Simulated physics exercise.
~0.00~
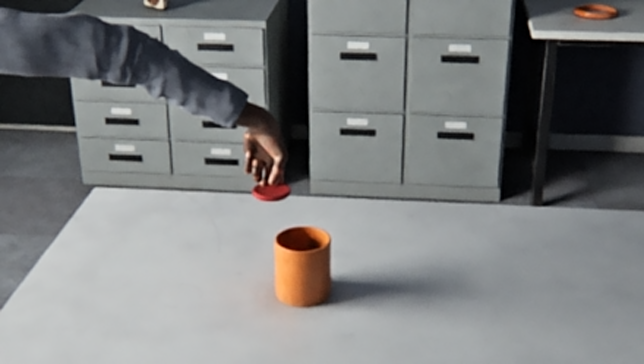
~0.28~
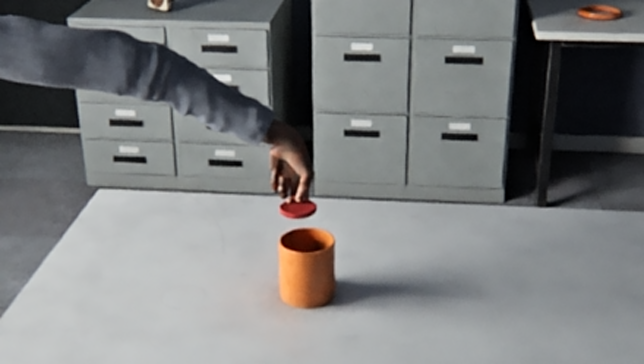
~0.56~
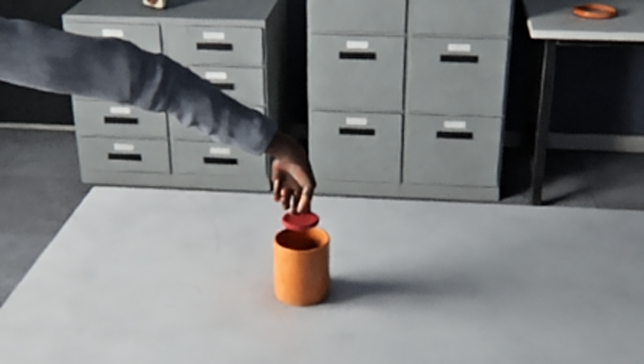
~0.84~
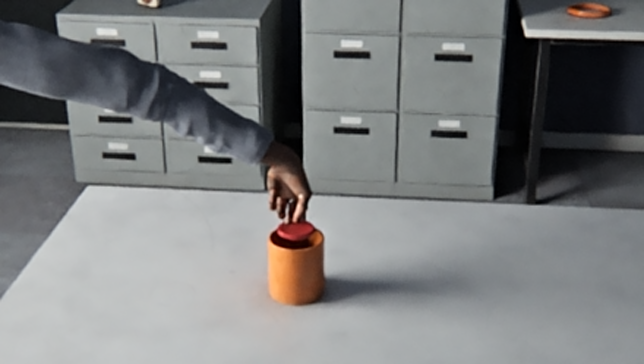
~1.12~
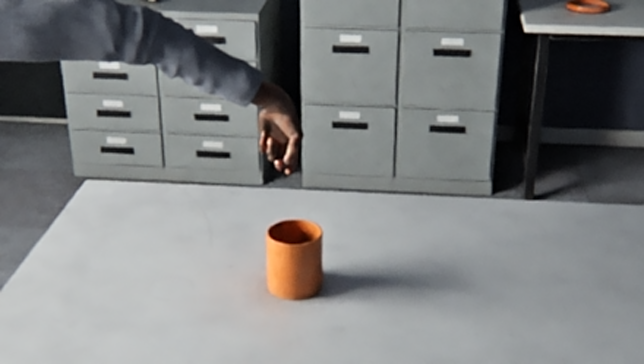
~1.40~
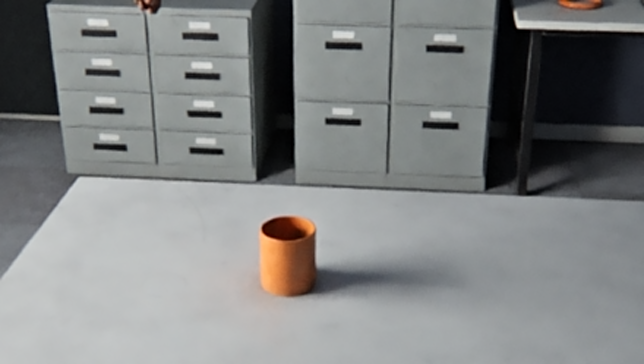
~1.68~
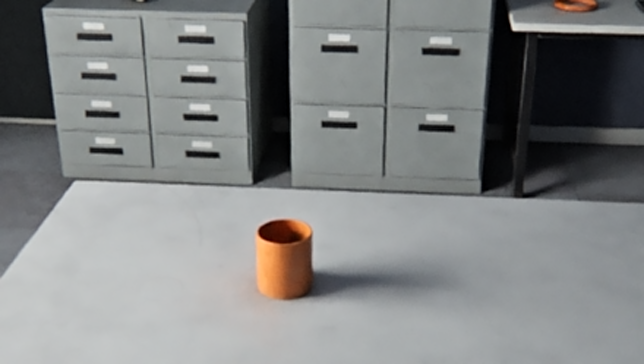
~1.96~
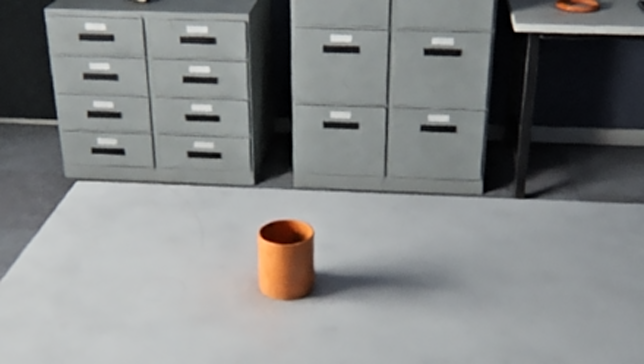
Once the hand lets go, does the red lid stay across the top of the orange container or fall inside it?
The red lid falls inside the orange container. It is too small to cover the opening, so the top is left open.
